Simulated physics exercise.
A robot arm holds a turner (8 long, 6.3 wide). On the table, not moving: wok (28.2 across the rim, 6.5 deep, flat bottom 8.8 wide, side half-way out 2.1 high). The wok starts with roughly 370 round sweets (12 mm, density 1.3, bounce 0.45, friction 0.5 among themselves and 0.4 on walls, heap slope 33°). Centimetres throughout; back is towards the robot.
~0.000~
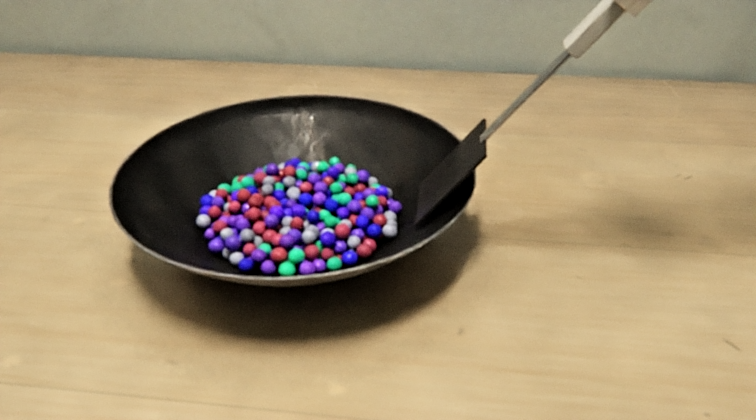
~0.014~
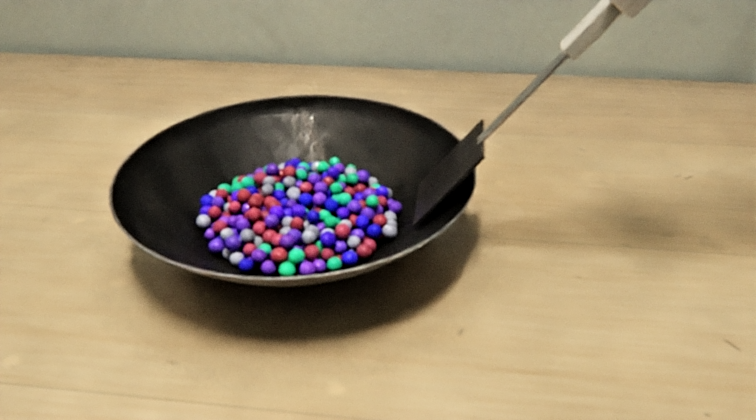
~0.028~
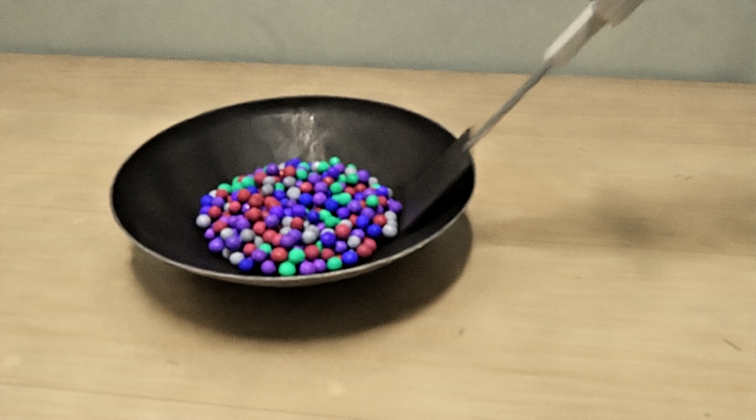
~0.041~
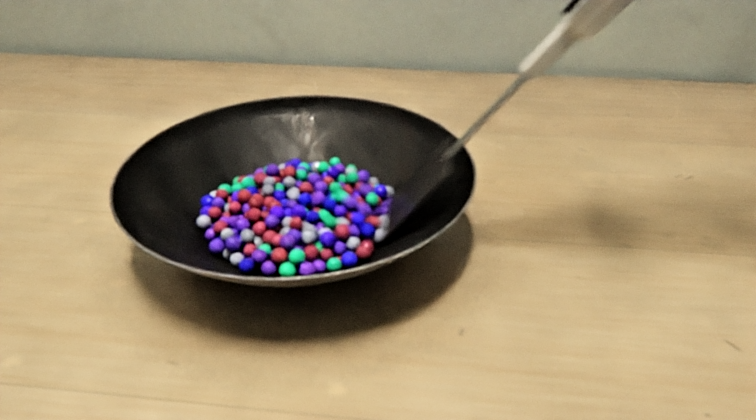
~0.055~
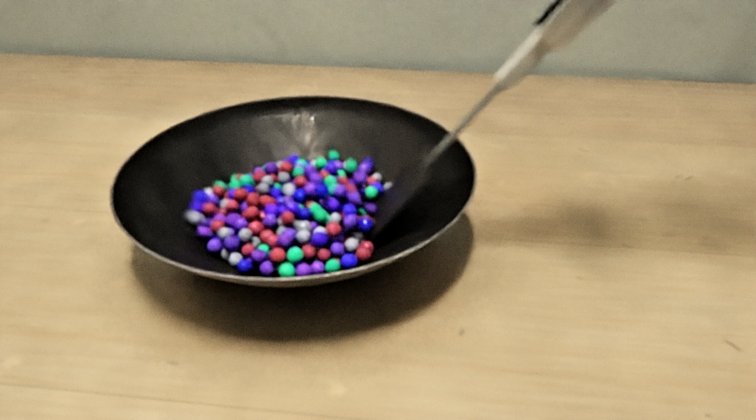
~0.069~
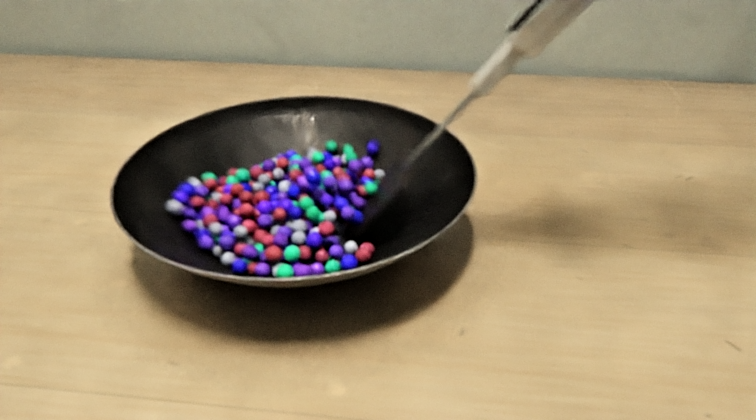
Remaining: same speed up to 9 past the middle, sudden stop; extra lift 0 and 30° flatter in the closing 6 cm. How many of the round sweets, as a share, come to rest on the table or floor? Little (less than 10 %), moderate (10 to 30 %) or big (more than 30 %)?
A moderate share, 10 to 30 %, ends on the table or floor.
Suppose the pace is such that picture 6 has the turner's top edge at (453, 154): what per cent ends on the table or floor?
Some 5 per cent.
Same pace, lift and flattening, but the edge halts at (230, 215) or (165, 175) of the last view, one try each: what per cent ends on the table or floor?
About 5 and 40 per cent.
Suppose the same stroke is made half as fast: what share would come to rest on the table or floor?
Then about 5 per cent.
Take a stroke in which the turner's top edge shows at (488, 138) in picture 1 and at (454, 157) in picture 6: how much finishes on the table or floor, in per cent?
About 5 per cent.
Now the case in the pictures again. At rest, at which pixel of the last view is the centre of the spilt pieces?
Near (50, 195).
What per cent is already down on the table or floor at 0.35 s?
Some 10 per cent.
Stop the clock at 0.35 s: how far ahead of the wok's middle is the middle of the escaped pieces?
About 20 cm.
After 0.10 s, sloping 53°, highest piece 9 above the table; 372 in the wok.
After 0.14 s, sloping 45°, highest piece 10 above the table; 371 in the wok, 1 on the blade or in flight.
After 0.35 s, sloping 23°, highest piece 8 above the table; 300 in the wok, 42 on the table or floor, 30 on the blade or in flight.
After 1.40 s, sloping 23°, highest piece 7 above the table; 300 in the wok, 72 on the table or floor.
In the end, 300 in the wok, 72 on the table or floor. That is 19 % on the table or floor.
